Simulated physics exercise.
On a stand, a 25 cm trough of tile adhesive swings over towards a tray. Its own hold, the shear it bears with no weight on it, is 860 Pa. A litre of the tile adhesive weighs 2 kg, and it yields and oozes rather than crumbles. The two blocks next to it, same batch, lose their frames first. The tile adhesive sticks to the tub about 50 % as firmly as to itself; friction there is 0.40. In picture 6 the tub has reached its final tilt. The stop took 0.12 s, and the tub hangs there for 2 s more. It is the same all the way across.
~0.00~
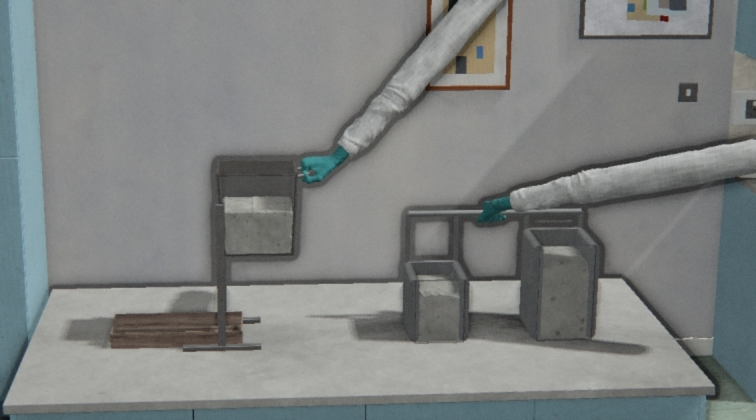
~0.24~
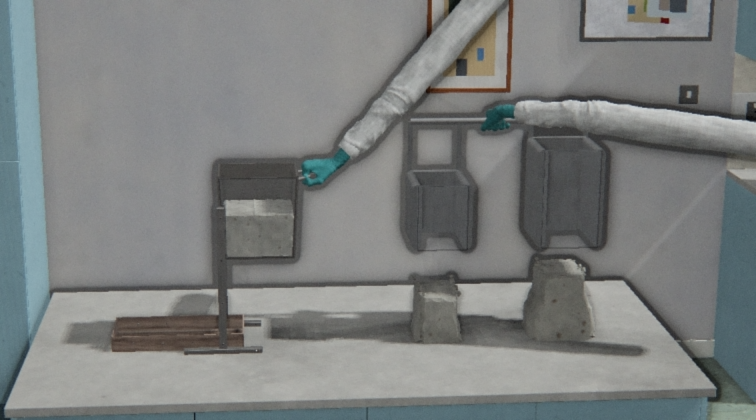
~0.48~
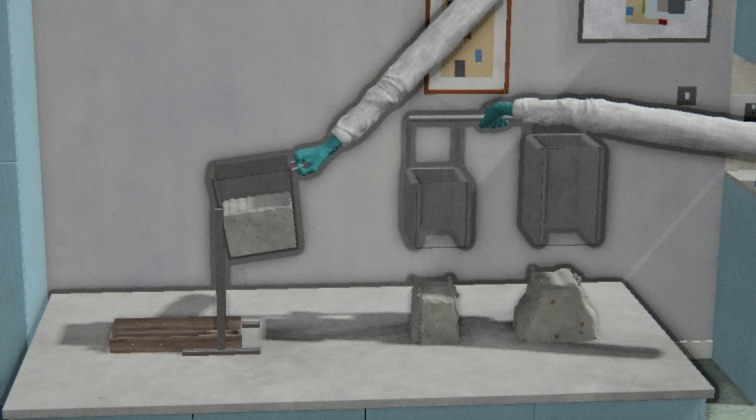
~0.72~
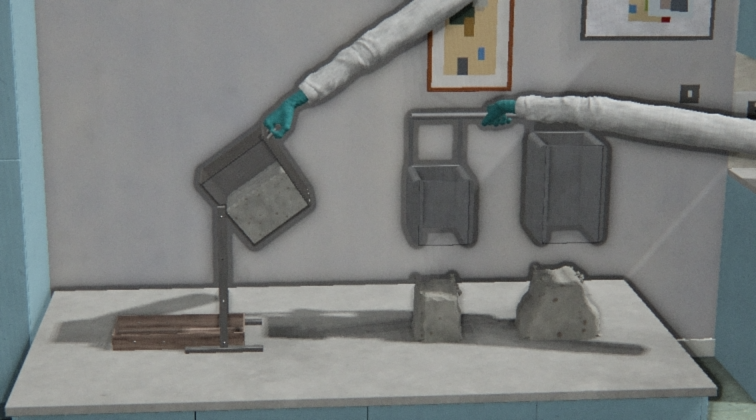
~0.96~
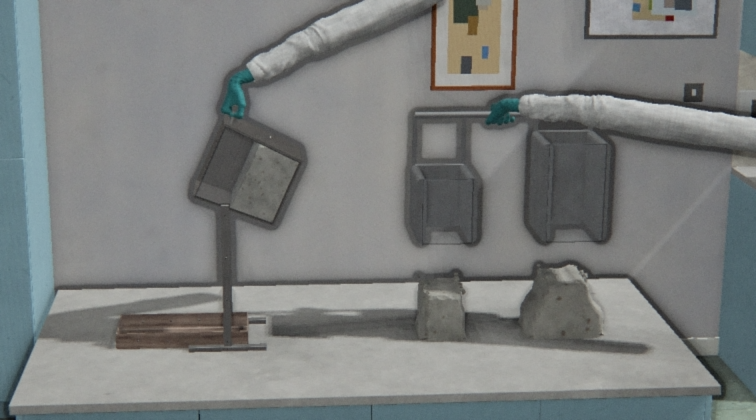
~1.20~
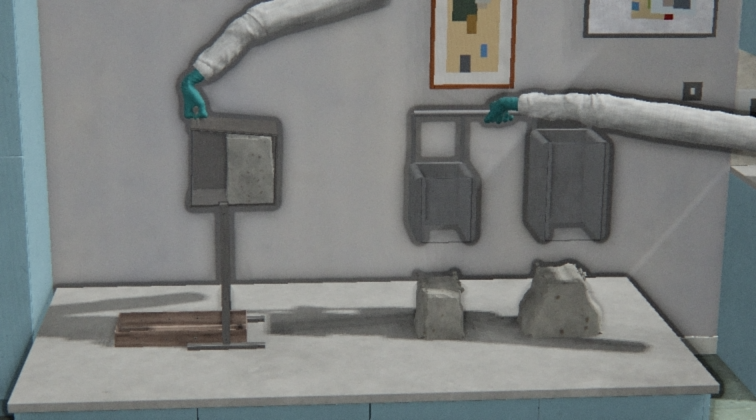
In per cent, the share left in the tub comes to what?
It comes to some 100 %.
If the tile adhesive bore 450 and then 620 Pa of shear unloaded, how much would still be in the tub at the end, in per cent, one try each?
In that order: 85 %, 100 %.
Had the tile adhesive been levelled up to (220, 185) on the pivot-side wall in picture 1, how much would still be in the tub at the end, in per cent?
In that case some 95 per cent.
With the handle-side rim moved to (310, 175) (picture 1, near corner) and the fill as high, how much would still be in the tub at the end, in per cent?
It would be near 100 %.
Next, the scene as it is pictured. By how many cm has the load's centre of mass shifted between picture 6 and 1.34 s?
Roughly 2 cm.
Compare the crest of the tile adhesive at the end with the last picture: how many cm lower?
Roughly 4 cm.
After 1.34 s, the tub is at 88 degrees and holds 100 %.
After 1.51 s, the tub is at 88 degrees and holds 100 %.
After 1.68 s, the tub is at 88 degrees and holds 100 %.
After 1.85 s, the tub is at 88 degrees and holds 100 %.
After 3.20 s, at the end, the tub is at 88 degrees and holds 100 %.
